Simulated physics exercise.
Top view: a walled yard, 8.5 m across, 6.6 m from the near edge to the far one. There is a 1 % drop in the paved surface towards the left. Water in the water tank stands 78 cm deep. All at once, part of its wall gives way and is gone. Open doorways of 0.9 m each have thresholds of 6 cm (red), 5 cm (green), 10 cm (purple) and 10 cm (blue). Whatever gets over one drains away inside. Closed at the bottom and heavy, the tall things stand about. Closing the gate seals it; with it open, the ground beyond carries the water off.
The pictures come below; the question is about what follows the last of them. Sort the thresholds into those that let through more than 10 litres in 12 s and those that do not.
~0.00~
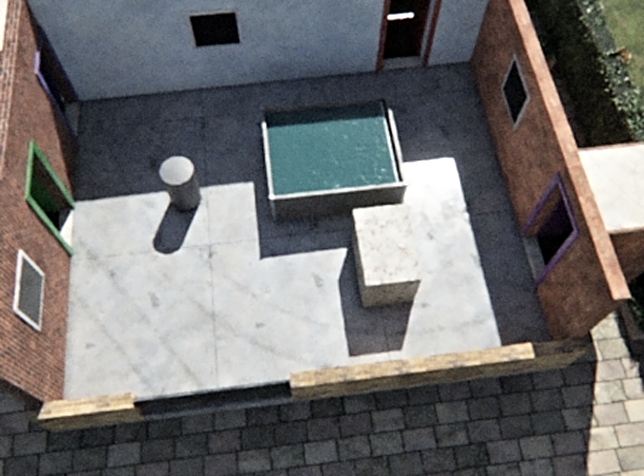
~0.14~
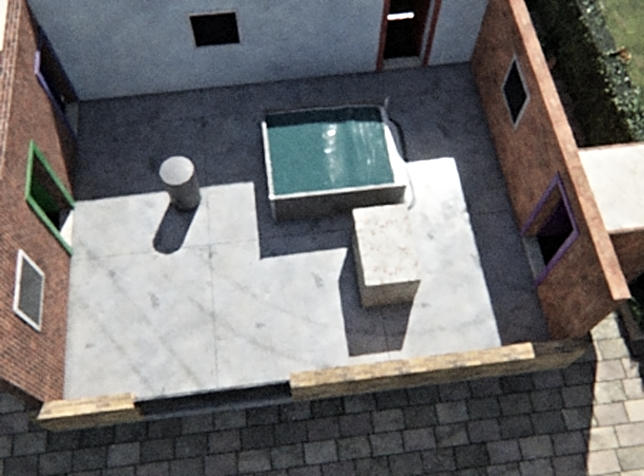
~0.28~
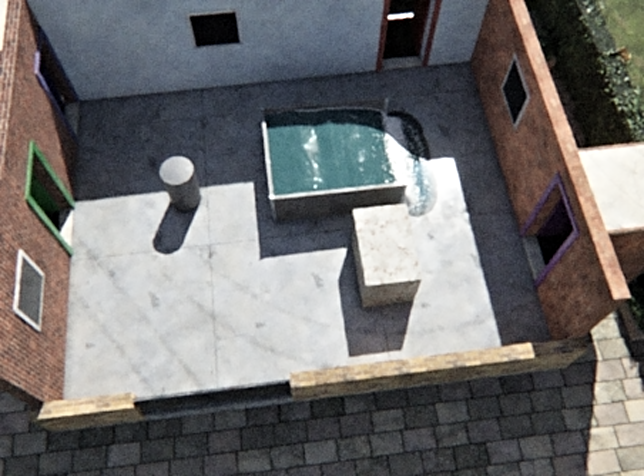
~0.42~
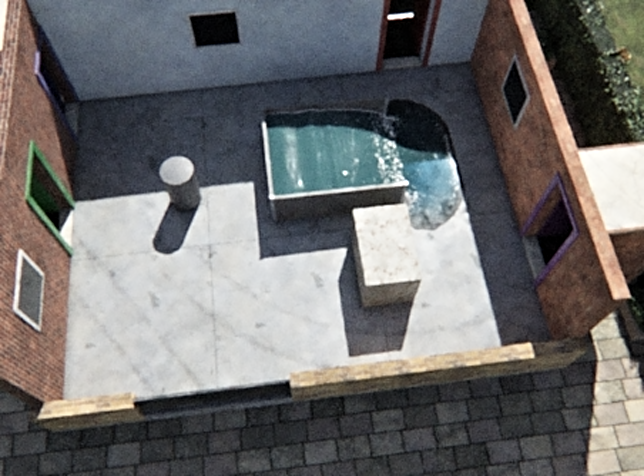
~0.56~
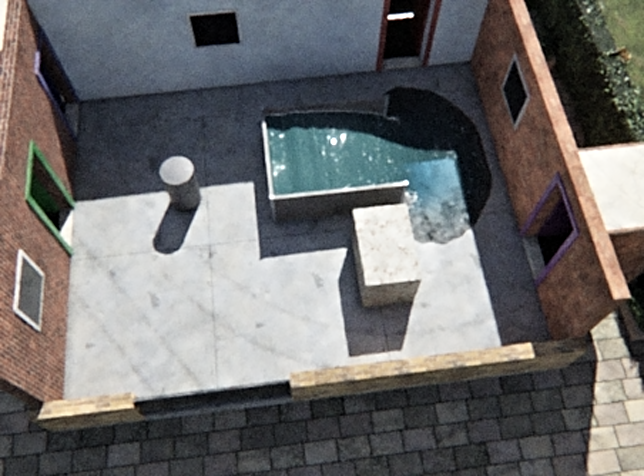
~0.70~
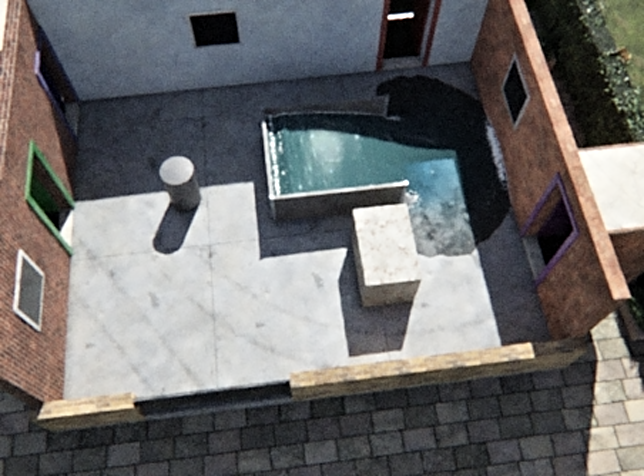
Sorted: Red door lets more through; green door lets more through; purple door lets more through; blue door lets more through.
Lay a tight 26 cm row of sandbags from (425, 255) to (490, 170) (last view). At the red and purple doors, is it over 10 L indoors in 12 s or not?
Checking the limit, red is too much, purple is fine.
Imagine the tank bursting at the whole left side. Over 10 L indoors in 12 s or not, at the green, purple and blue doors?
The green door comes out more than that, the purple door less than that and the blue door more than that.
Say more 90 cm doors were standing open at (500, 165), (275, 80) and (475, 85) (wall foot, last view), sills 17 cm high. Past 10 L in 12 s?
Door 1: Higher; door 2: Lower; door 3: Higher.
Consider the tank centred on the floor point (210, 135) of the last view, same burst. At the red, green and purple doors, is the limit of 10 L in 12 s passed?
Well, red ends up beyond the mark, green ends up beyond the mark and purple ends up beyond the mark.
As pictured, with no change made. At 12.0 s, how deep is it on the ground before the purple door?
About 4.5 cm.
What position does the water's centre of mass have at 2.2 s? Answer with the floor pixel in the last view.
The water is centred near (417, 165).
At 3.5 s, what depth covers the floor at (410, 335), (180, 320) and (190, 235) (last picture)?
Listed order: 10 / 0 / 0 cm.
After 1.4 s water covers 20 % of the floor and is deepest (52 cm) near (470, 65); red door 6 cm at the sill, 0 L in, green door not reached, purple door 15 cm at the sill, 0 L in, blue door not reached.
After 2.2 s water covers 25 % of the floor and is deepest (55 cm) near (470, 65); red door 15 cm at the sill, 3 L in, green door not reached, purple door 18 cm at the sill, 10 L in, blue door not reached.
After 3.5 s water covers 40 % of the floor and is deepest (32 cm) near (470, 65); red door 18 cm at the sill, 59 L in, green door not reached, purple door 13 cm at the sill, 30 L in, blue door not reached.
After 7.0 s water covers 90 % of the floor and is deepest (18 cm) near (79, 118); red door 10 cm at the sill, 161 L in, green door 6 cm at the sill, 0 L in, purple door 8 cm at the sill, 35 L in, blue door 17 cm at the sill, 65 L in.
After 12.0 s water covers 95 % of the floor and is deepest (12 cm) near (66, 360); red door 4 cm at the sill, 170 L in, green door 11 cm at the sill, 97 L in, purple door 5 cm at the sill, 35 L in, blue door 11 cm at the sill, 104 L in.
